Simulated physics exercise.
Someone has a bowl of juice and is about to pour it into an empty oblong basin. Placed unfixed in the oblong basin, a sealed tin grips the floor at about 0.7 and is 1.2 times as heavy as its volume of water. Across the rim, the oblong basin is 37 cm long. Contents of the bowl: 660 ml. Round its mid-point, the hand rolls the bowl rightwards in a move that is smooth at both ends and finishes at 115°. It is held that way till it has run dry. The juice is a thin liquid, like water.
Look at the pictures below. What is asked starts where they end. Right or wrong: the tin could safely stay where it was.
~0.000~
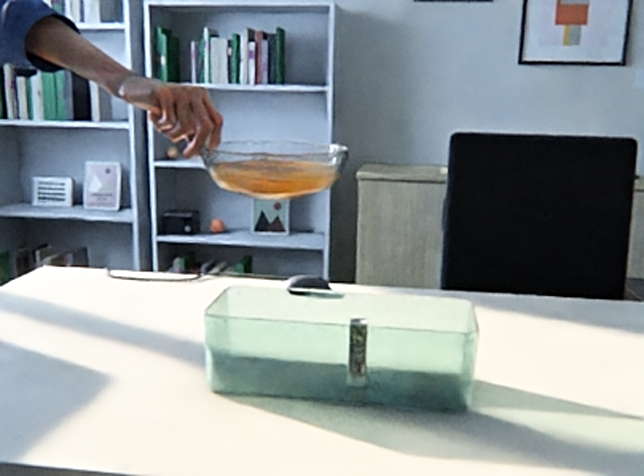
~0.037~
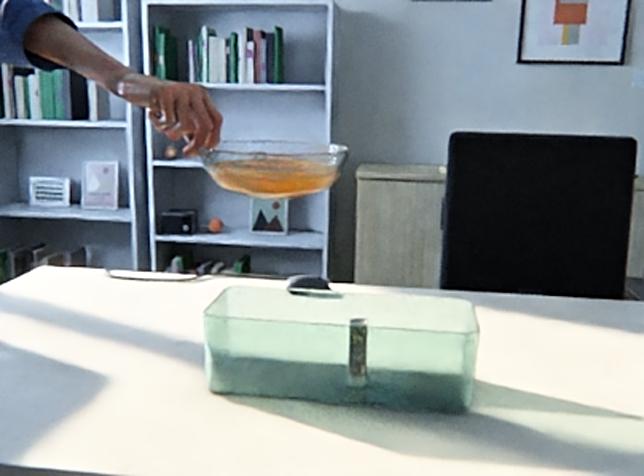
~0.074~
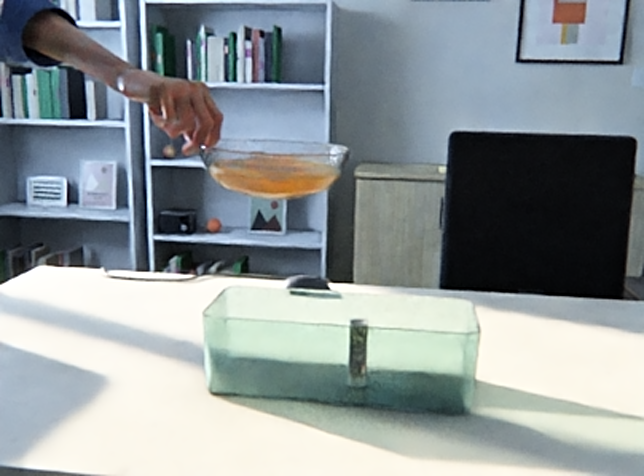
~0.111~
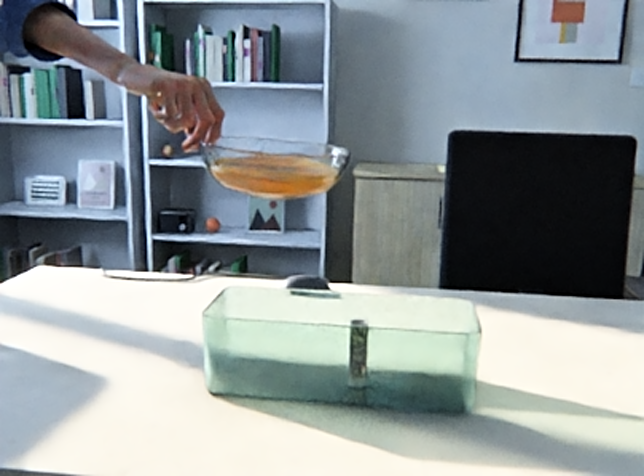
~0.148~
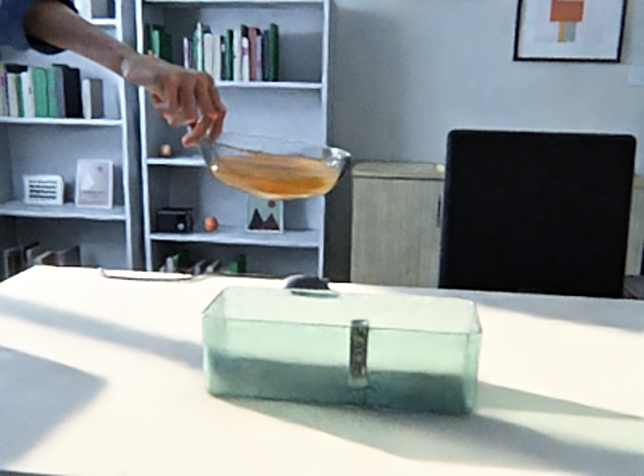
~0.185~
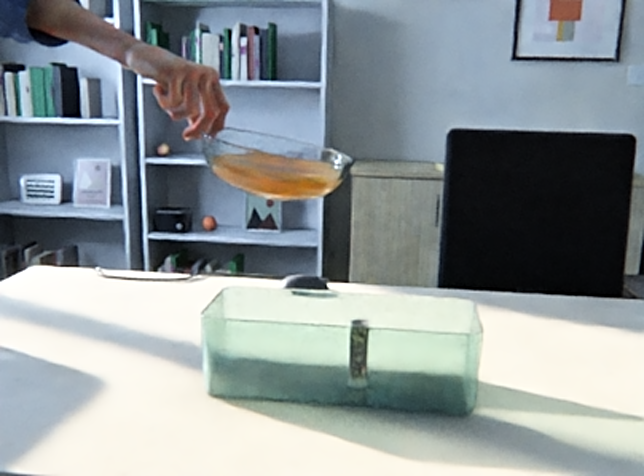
Right, it remains upright.
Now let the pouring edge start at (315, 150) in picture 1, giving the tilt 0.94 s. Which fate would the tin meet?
Then it tips over.
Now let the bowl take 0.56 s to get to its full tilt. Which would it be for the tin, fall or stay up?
In that case the tin stays vertical.
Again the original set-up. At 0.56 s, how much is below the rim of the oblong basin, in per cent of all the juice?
14 %, more or less.
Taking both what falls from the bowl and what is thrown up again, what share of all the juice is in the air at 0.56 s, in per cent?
Near 68 per cent at that time.
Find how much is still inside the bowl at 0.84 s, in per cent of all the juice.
Some 0 per cent.
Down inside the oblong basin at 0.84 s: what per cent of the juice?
Looks like about 94 % of the whole amount.
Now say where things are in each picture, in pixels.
Tilt 0°; pouring edge (348, 152); surface from (212, 165) to (340, 170); the oblong basin's rim runs from (216, 301) to (475, 317); the tin's top is at (359, 324), in the first picture.
Tilt 0°; pouring edge (348, 152); surface from (212, 164) to (340, 170), in the second picture.
Tilt 2°; pouring edge (349, 153); surface from (212, 162) to (341, 170), in the third picture.
Tilt 4°; pouring edge (350, 155); surface from (211, 161) to (341, 171), in the fourth picture.
Tilt 7°; pouring edge (350, 159); surface from (212, 159) to (342, 172), in the fifth picture.
Tilt 11°; pouring edge (351, 163); surface from (213, 157) to (344, 173), in the sixth picture.
By 0.56 s the tilt is 75° and 18 per cent is still to pour; the tin stands where it began.
By 0.84 s the tilt is 112° and 0 per cent is still to pour; the tin stands where it began.
By 1.13 s the tilt is 115° and 0 per cent is still to pour; the tin stands where it began.
By 1.44 s the tilt is 115° and 0 per cent is still to pour; the tin stands where it began.
At rest the tin stands where it began.
